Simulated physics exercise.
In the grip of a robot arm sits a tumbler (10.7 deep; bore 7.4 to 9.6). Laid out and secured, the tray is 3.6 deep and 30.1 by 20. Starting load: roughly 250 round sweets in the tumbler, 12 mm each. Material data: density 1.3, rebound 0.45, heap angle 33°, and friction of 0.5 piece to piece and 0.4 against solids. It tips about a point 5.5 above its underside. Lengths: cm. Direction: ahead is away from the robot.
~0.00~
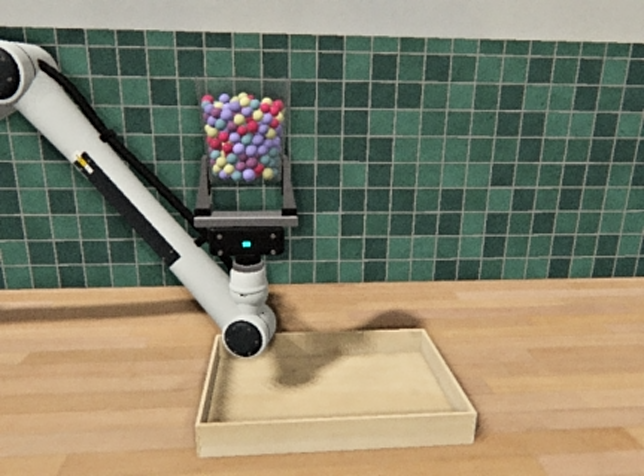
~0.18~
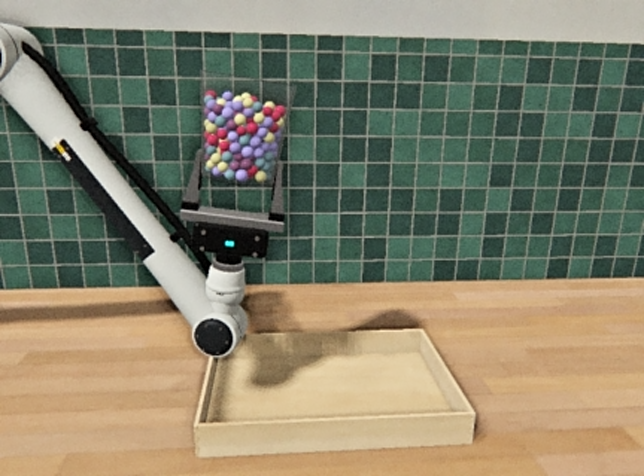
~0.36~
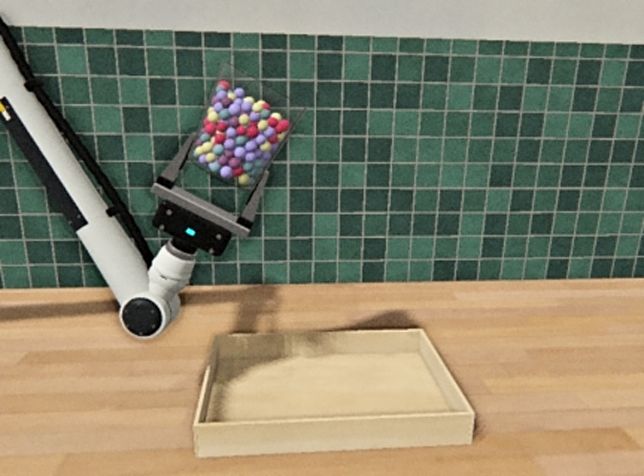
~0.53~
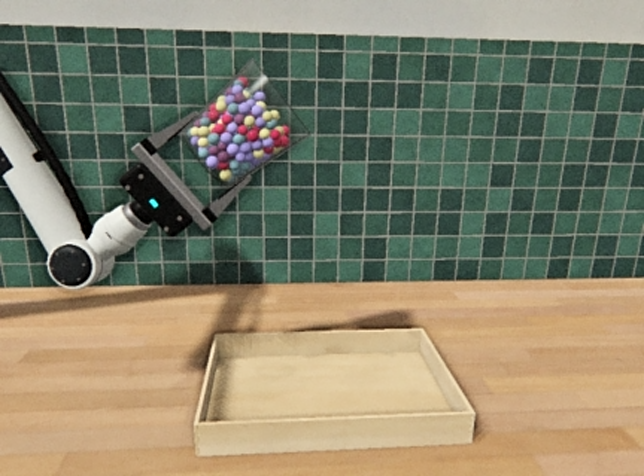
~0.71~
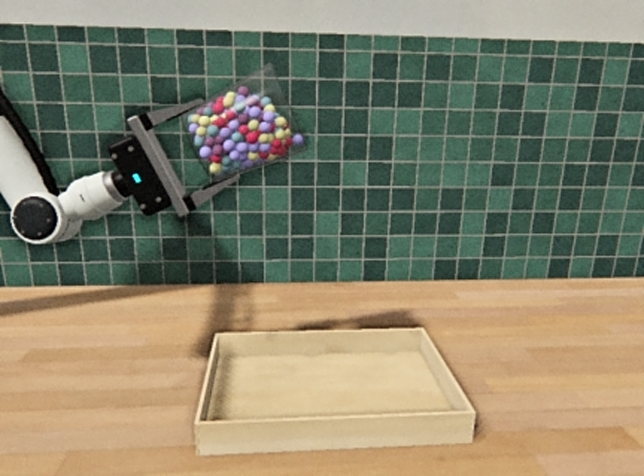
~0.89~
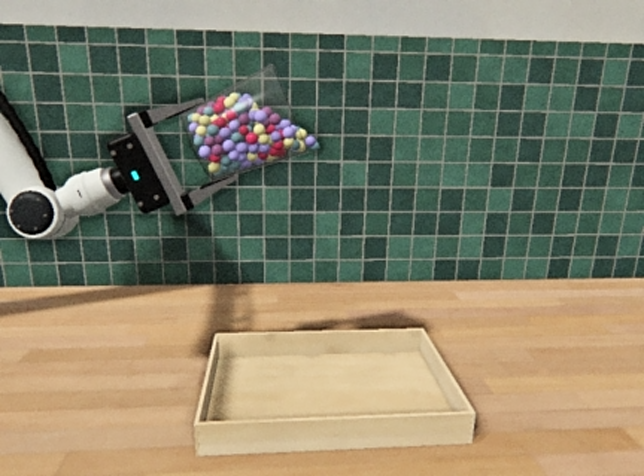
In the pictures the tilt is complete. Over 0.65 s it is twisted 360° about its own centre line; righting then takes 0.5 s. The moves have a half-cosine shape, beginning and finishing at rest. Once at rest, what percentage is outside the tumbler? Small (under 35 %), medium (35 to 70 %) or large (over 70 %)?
Small.
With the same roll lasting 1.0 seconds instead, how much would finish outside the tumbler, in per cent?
In that case around 10 percent.
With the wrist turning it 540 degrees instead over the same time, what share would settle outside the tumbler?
I'd expect some 5 per cent.
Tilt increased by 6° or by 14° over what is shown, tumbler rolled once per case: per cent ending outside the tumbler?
The first try gives around 15 percent, the second around 40 percent.
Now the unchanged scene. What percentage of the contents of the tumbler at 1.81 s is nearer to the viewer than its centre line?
Estimated share: About 45 %.
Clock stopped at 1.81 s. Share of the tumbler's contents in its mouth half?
I'd put it at some 40 per cent.
After 1.35 s, tipped 67°, highest piece 38 above the table; 245 in the tumbler, 5 in the tray, 1 in flight or on a rim.
After 1.81 s, tipped 29°, highest piece 37 above the table; 233 in the tumbler, 14 in the tray, 4 in flight or on a rim.
After 2.24 s, upright, highest piece 39 above the table; 232 in the tumbler, 17 in the tray, 2 in flight or on a rim.
After 2.94 s, upright, highest piece 39 above the table; 232 in the tumbler, 19 in the tray.
In the end, 232 in the tumbler, 19 in the tray. That is 8 % outside the tumbler.
